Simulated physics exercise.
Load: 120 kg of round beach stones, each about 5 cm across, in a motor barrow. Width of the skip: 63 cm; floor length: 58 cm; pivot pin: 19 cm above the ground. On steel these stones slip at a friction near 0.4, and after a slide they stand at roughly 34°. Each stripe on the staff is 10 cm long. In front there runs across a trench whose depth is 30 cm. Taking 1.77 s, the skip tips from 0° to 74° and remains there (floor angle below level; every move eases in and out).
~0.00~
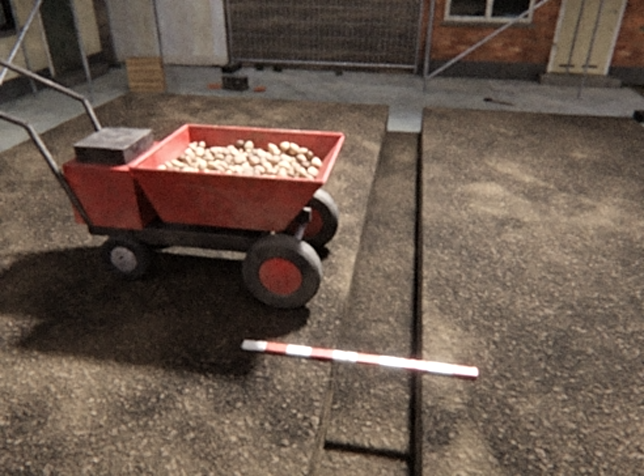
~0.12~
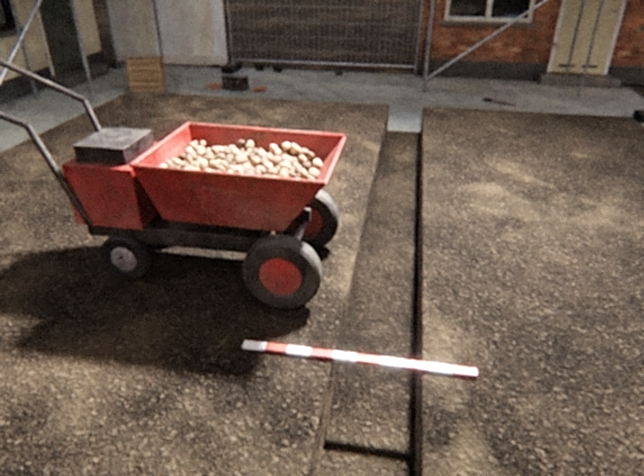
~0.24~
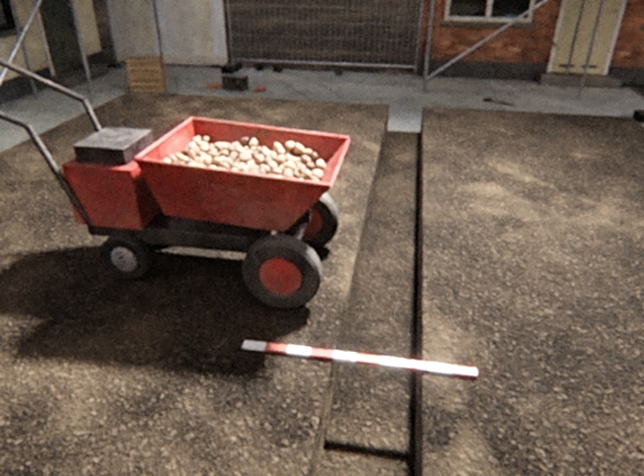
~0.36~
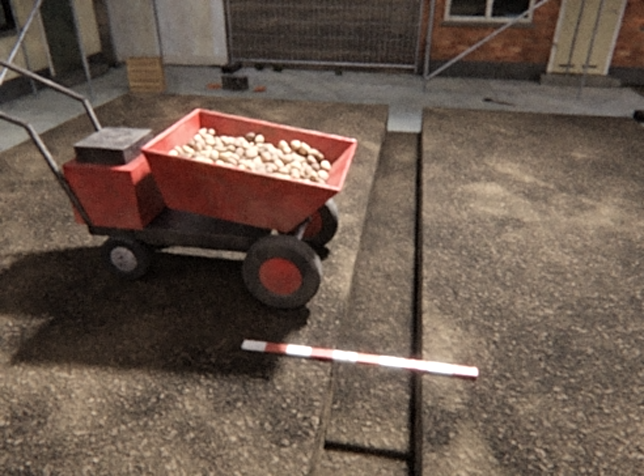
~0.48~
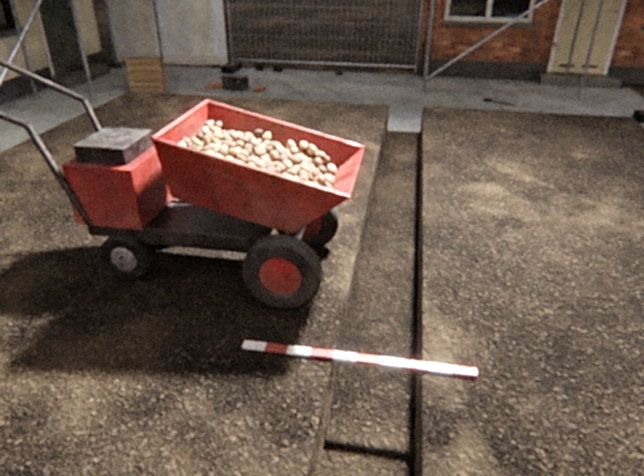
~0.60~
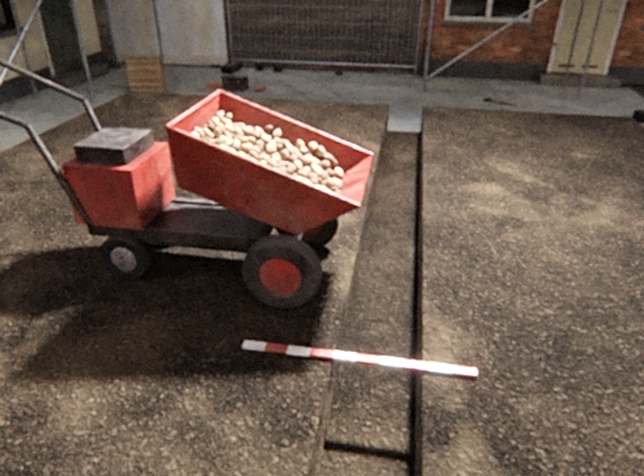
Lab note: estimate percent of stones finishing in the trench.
Approx. 51 %.
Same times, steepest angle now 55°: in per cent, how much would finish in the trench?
Near 40 per cent then.
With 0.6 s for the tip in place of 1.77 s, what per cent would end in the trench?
35 %.
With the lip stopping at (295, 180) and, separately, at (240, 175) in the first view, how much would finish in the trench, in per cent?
Some 90 and some 90 per cent, in that order.
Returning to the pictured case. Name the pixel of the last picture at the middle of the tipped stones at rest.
Look at roughly (416, 309).
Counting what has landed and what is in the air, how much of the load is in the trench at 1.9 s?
About 25%.
After 1.3 s the floor is at 63°; 98 % in the skip, 2 % in the trench; the foremost stones are at (417, 258).
After 1.9 s the floor is at 74°; 32 % in the skip, 24 % in the trench, 43 % past the trench; the foremost stones are at (549, 310).
After 2.2 s the floor is at 74°; 10 % in the skip, 39 % in the trench, 52 % past the trench; the foremost stones are at (615, 316).
After 4.2 s the floor is at 74°; 0 % in the skip, 51 % in the trench, 49 % past the trench; the foremost stones are past the picture's edge.
